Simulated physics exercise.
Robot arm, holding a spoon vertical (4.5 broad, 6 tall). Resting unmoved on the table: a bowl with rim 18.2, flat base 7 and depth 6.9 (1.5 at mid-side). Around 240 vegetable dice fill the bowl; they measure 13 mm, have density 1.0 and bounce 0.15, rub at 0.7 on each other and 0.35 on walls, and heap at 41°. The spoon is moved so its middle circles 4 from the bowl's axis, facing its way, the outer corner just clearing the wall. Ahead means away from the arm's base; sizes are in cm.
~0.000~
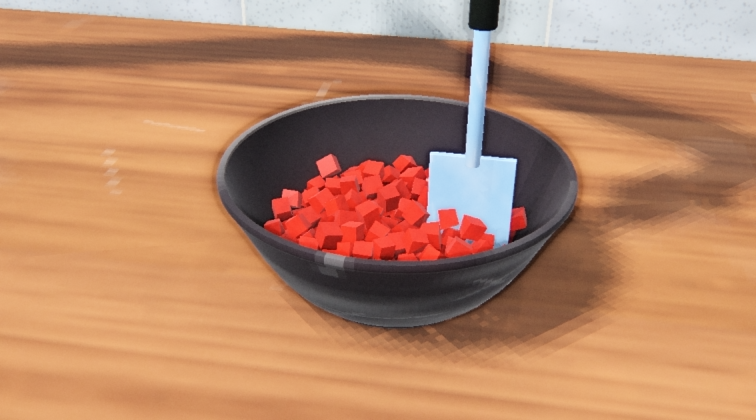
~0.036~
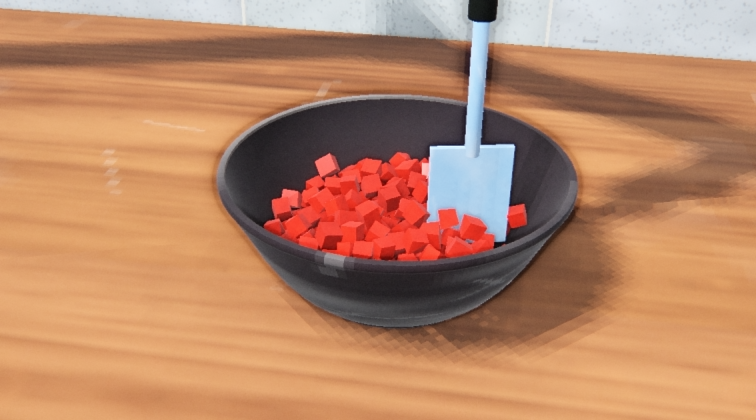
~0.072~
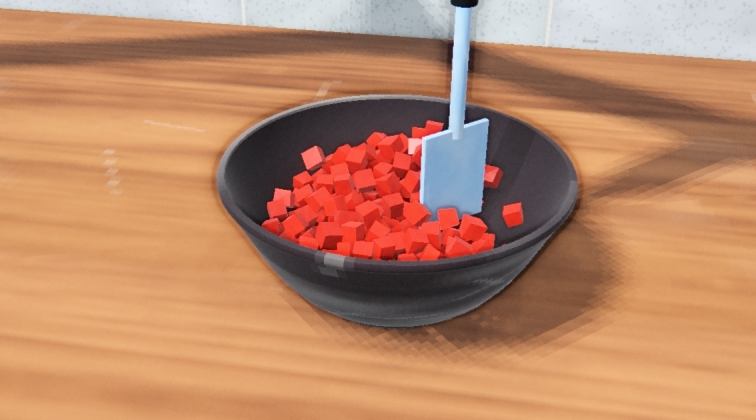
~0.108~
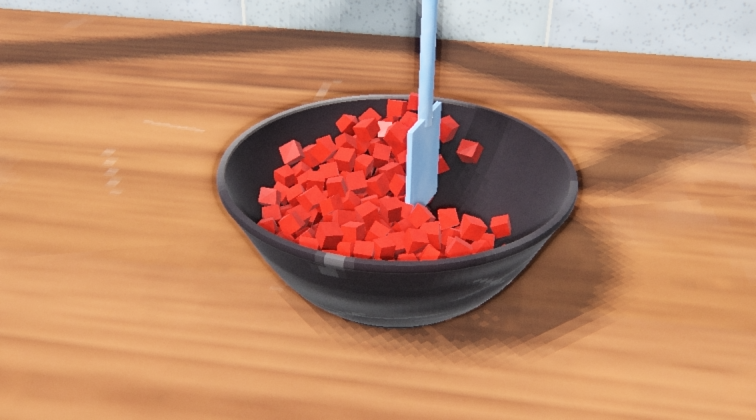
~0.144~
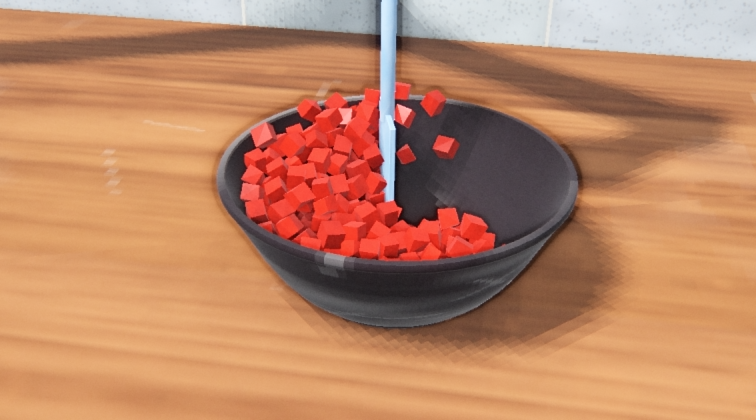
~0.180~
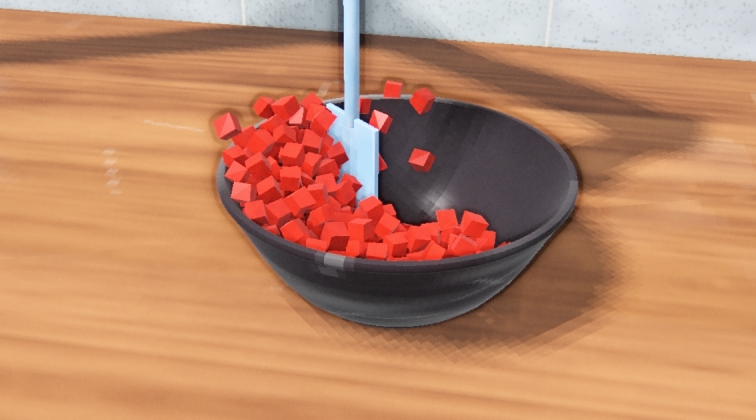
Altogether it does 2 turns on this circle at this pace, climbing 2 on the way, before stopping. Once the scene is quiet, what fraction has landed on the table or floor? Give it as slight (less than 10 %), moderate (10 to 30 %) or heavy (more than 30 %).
It is heavy.
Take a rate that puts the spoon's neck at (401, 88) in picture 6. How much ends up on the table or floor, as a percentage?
It works out to roughly 25 percent.
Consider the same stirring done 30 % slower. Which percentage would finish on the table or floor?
Near 25 in a hundred, it would be.
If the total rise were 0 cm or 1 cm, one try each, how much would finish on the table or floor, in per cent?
That gives about 50 per cent and 45 per cent, in order.
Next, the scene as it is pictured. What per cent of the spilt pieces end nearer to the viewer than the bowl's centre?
About 60 per cent.
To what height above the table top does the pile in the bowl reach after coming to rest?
Some 5.5 cm.
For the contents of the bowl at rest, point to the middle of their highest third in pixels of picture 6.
Near (443, 244).
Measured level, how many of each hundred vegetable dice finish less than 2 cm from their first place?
I'd say something near 5 percent.
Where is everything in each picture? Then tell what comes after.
The first frame shows spoon neck at (475, 130), 0° round; upper third of the load around (388, 217), from x 275 to 520, top at y 165; 240 in the bowl.
The second frame shows spoon neck at (474, 121), 14° round; upper third of the load around (392, 214), from x 275 to 520, top at y 165.
The third frame shows spoon neck at (458, 103), 45° round; upper third of the load around (387, 186), from x 275 to 515, top at y 130.
The fourth frame shows spoon neck at (426, 92), 76° round; upper third of the load around (369, 174), from x 270 to 510, top at y 100.
The fifth frame shows spoon neck at (388, 88), 107° round; upper third of the load around (328, 170), from x 255 to 510, top at y 90.
The sixth frame shows spoon neck at (352, 92), 138° round; upper third of the load around (295, 172), from x 230 to 510, top at y 90; 240 in the bowl.
After 0.44 s, 4° round, highest piece 9 above the table; 181 in the bowl, 46 on the table or floor, 13 in flight or on the tool.
After 0.70 s, 230° round, highest piece 8 above the table; 144 in the bowl, 86 on the table or floor, 10 in flight or on the tool.
After 1.03 s, 0° round, highest piece 6 above the table; 140 in the bowl, 100 on the table or floor.
After 1.73 s, 0° round, highest piece 6 above the table; 140 in the bowl, 100 on the table or floor.
At rest, 140 in the bowl, 100 on the table or floor. That is 42 % on the table or floor.
